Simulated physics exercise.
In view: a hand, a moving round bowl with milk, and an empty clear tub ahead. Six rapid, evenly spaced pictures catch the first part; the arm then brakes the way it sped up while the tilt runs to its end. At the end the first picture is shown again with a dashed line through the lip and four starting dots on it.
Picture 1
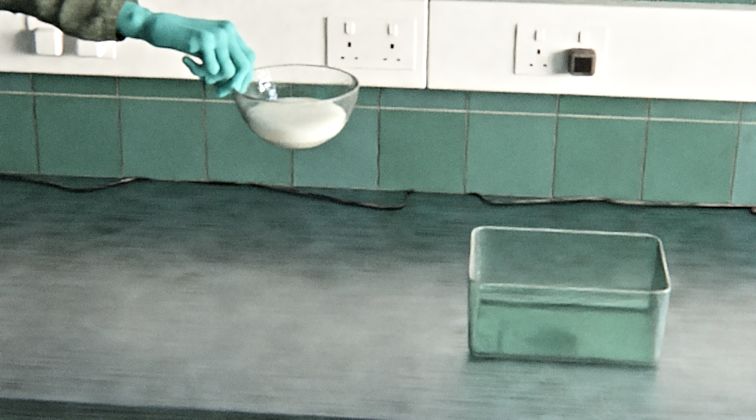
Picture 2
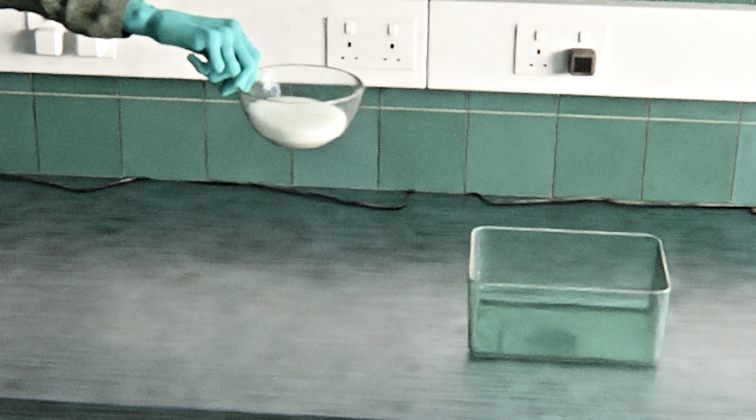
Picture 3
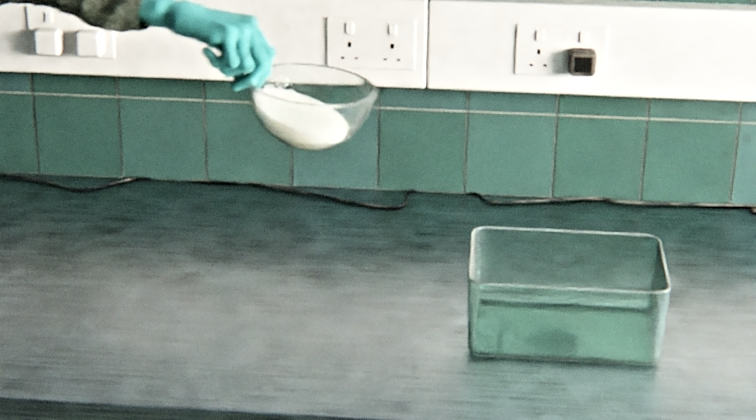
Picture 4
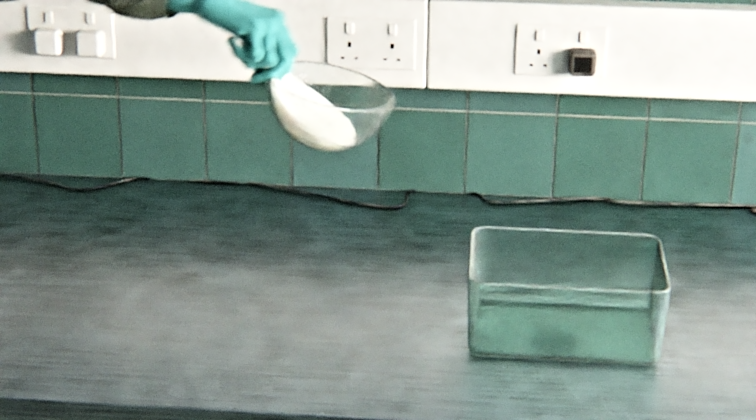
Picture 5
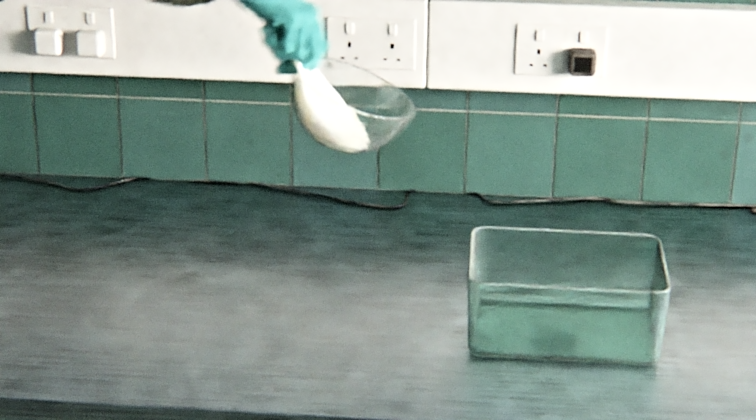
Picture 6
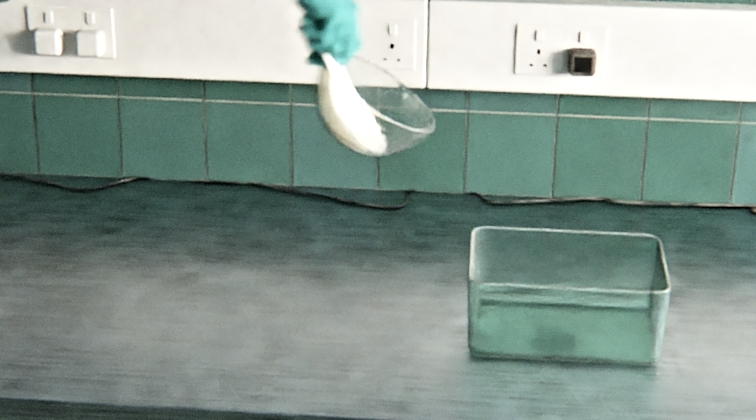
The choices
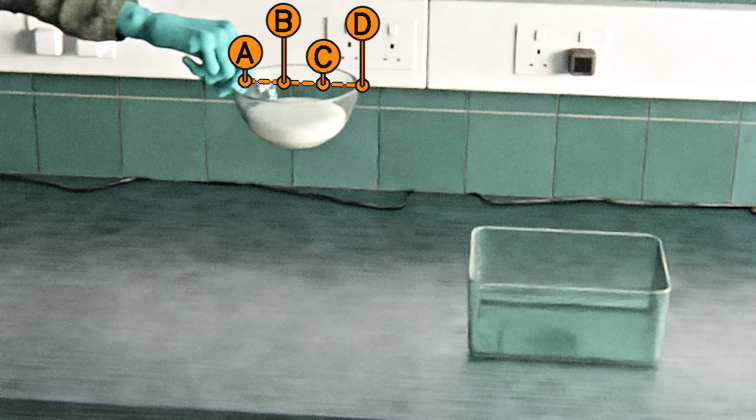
A clear round bowl of milk, held by a teal-gloved hand, moved right above a counter toward a clear tub, tilting more and more as the milk rode up to its left rim.
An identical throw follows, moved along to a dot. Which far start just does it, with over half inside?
Use place C.
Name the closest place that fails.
B.
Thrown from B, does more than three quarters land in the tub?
No, less.
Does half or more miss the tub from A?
Yes.
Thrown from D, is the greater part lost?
No.
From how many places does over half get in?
Two of them.
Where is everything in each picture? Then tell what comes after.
In the first frame, upright, lip at (357, 85); tub from (468, 352) to (660, 362); nothing has left yet.
In the second frame, upright, lip at (361, 87); nothing has left yet.
In the third frame, tipped about 6°, lip at (373, 91); nothing has left yet.
In the fourth frame, tipped about 12°, lip at (392, 100); nothing has left yet.
In the fifth frame, tipped about 21°, lip at (412, 110); milk is over the rim, down to (308, 67).
In the sixth frame, tipped about 32°, lip at (432, 123); milk is over the rim, down to (338, 62).
On the marked copy, A at (245, 80); B at (283, 82); C at (323, 84); D at (362, 85).
With A, about 13 % lands in the tub, 84 % falls short and 4 % goes beside or beyond.
With B, about 38 % lands in the tub, 59 % falls short and 3 % goes beside or beyond.
With C, about 66 % lands in the tub, 26 % falls short and 8 % goes beside or beyond.
With D, about 75 % lands in the tub, 12 % falls short and 12 % goes beside or beyond.
